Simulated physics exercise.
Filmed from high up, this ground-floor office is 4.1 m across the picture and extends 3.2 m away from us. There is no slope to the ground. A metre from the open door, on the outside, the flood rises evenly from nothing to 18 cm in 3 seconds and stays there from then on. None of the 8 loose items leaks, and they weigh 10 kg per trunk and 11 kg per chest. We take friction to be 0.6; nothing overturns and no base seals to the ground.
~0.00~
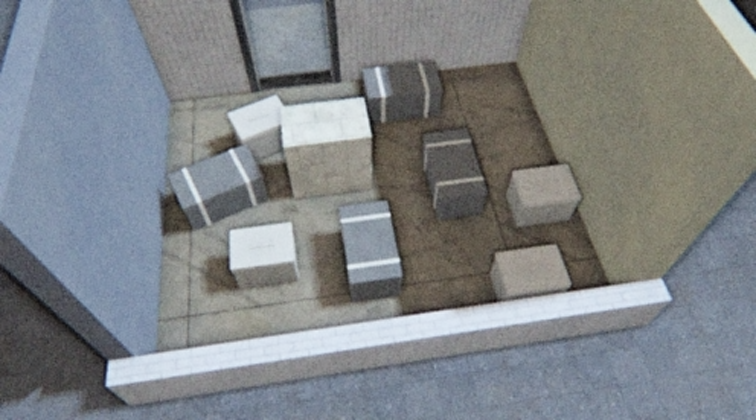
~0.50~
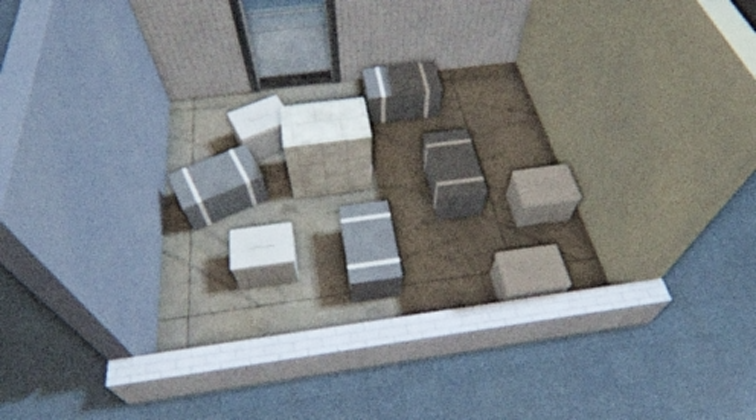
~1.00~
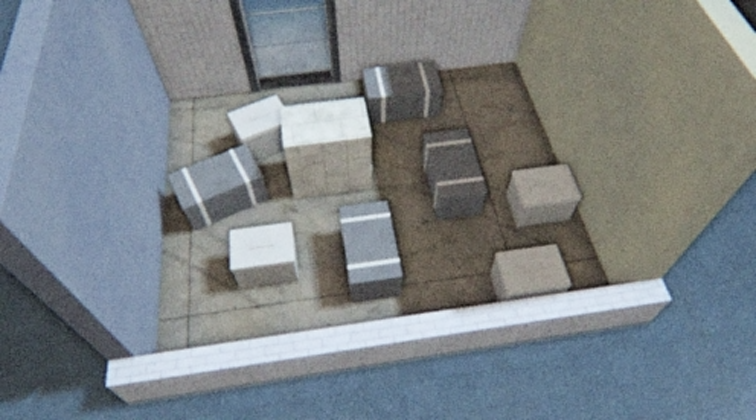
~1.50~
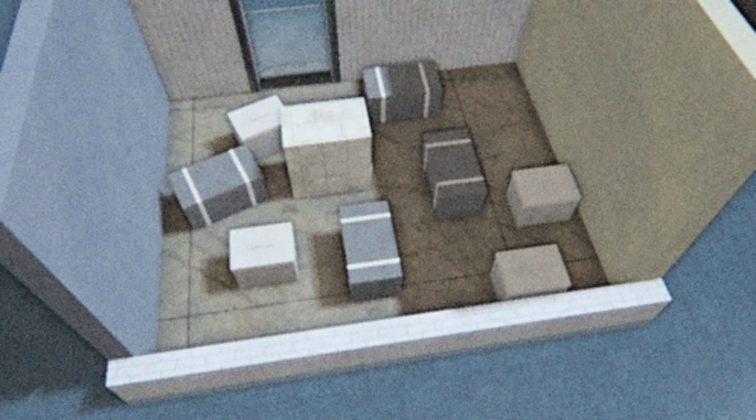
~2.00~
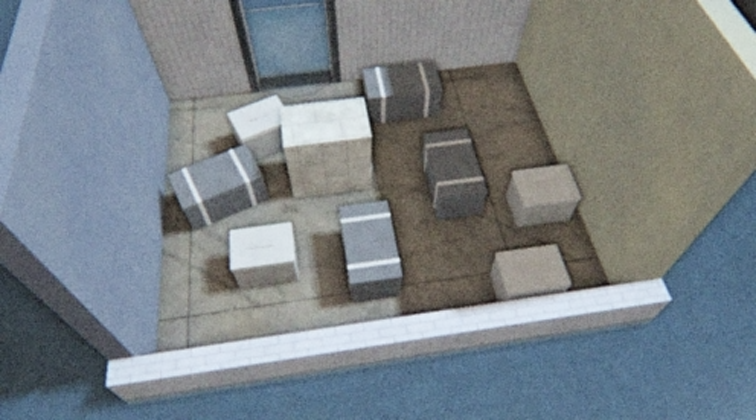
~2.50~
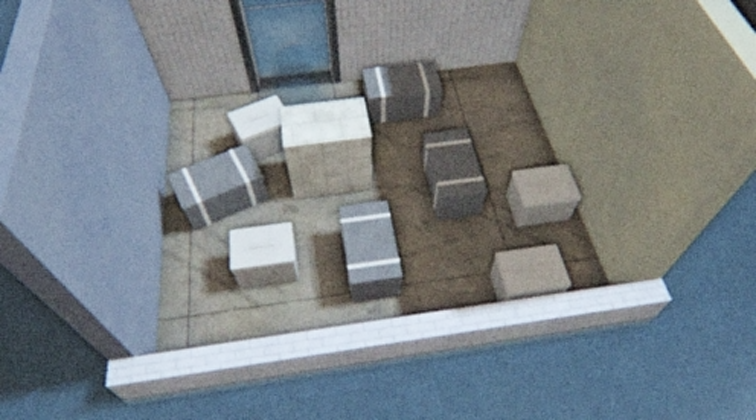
Strapped trunks and pale boxes sitting still in an open-topped room as bluish water covers the paving outside, then edges through the doorway.
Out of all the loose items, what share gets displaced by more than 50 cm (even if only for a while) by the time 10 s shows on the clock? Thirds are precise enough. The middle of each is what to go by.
I'd put it at between one and two thirds.
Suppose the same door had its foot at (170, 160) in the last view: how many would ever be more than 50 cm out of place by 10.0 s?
Result: 4 of them.
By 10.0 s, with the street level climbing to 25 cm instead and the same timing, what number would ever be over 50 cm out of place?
I count 6 of them in that case.
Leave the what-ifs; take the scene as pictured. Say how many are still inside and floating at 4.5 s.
At that point I count 0.
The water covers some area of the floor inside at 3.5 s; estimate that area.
Wet area: Approx. 2.5 m2.
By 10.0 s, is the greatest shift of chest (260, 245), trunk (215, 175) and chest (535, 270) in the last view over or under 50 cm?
In turn: Past it, past it, less.
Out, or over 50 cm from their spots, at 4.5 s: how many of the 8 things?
0.
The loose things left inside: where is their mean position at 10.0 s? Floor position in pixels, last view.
About (403, 234).
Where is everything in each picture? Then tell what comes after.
The first frame shows a trunk at (215, 175) rests on the ground; a trunk at (402, 80) rests on the ground; water covers 0.0 m2; 0 of 8 have shifted.
The second frame shows a trunk at (215, 175), on the bottom; a trunk at (402, 80) rests on the ground; 0.0 m2 under water; 0 of 8 have shifted.
The third frame shows a trunk at (215, 175) rests on the ground; a trunk at (402, 80), on the bottom; water covers 0.0 m2; 0 of 8 have shifted.
The fourth frame shows a trunk at (215, 175) rests on the ground; a trunk at (402, 80), on the bottom; 0.0 m2 under water; 0 of 8 have shifted.
The fifth frame shows a trunk at (215, 175) rests on the ground; a trunk at (402, 80), on the bottom; water covers 0.1 m2; 0 of 8 have shifted.
The sixth frame shows a trunk at (215, 175), on the bottom; a trunk at (402, 80), on the bottom; water covers 0.5 m2; 0 of 8 have shifted.
After 3.5 s 0 of 8 are over 50 cm from their spots; 0 afloat.
After 4.5 s 0 of 8 are over 50 cm from their spots; 0 afloat.
After 7.0 s 2 of 8 are over 50 cm from their spots; 3 afloat.
After 10.0 s 4 of 8 are over 50 cm from their spots, and 4 have been at some point; 7 afloat.
